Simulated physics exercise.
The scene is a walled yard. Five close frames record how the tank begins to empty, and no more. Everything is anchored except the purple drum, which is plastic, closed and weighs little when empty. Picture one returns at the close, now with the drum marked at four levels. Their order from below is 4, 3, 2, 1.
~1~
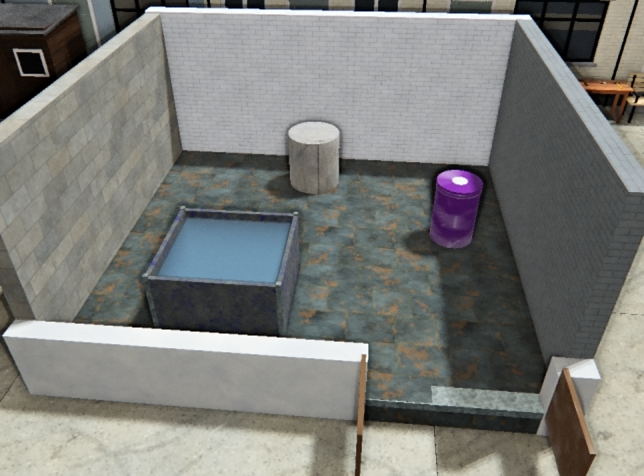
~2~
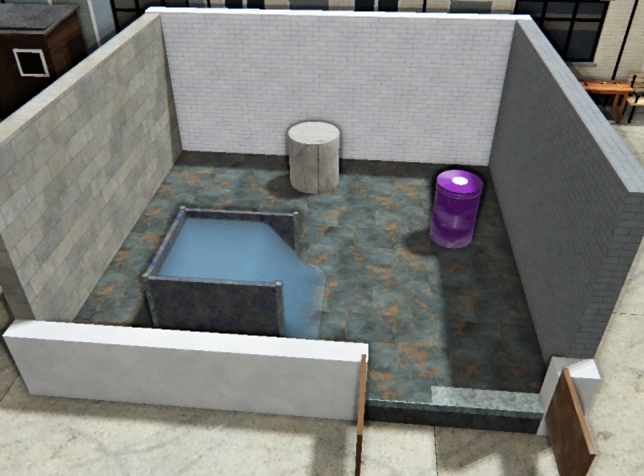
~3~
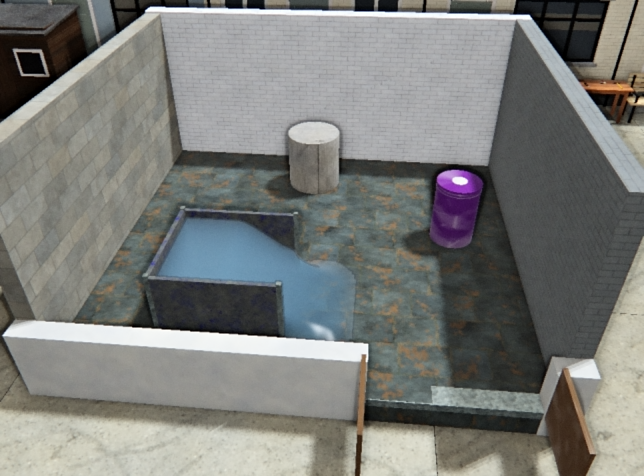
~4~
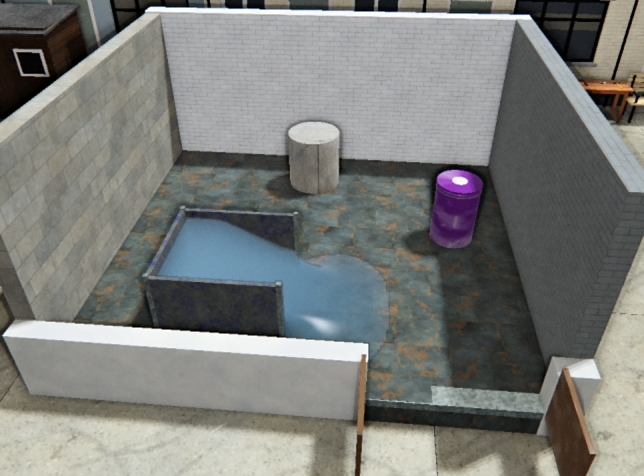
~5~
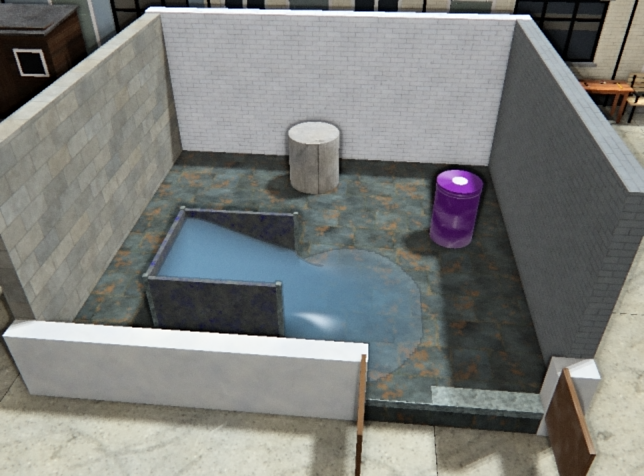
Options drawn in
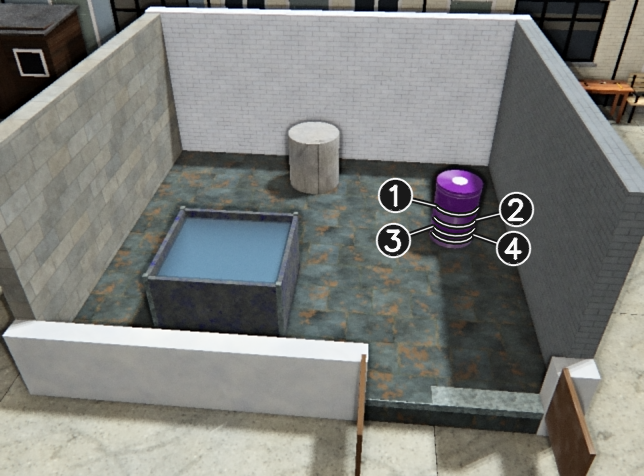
Walled yard with a purple drum and a pale cylinder, water pouring from a square tank's right side and spreading across the dark floor.
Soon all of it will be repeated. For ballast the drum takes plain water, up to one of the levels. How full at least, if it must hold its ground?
3 is the one.
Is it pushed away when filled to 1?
No.
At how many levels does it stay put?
Three of the four.
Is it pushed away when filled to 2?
No, that is safe.
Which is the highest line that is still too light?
4.
On the marked copy, 1 at (458, 215); 2 at (456, 226); 3 at (455, 235); 4 at (453, 242); from the bottom up 4, 3, 2, 1.
With 1, it does not move.
With 2, it does not move.
With 3, it does not move.
With 4, it is pushed about its own width away.
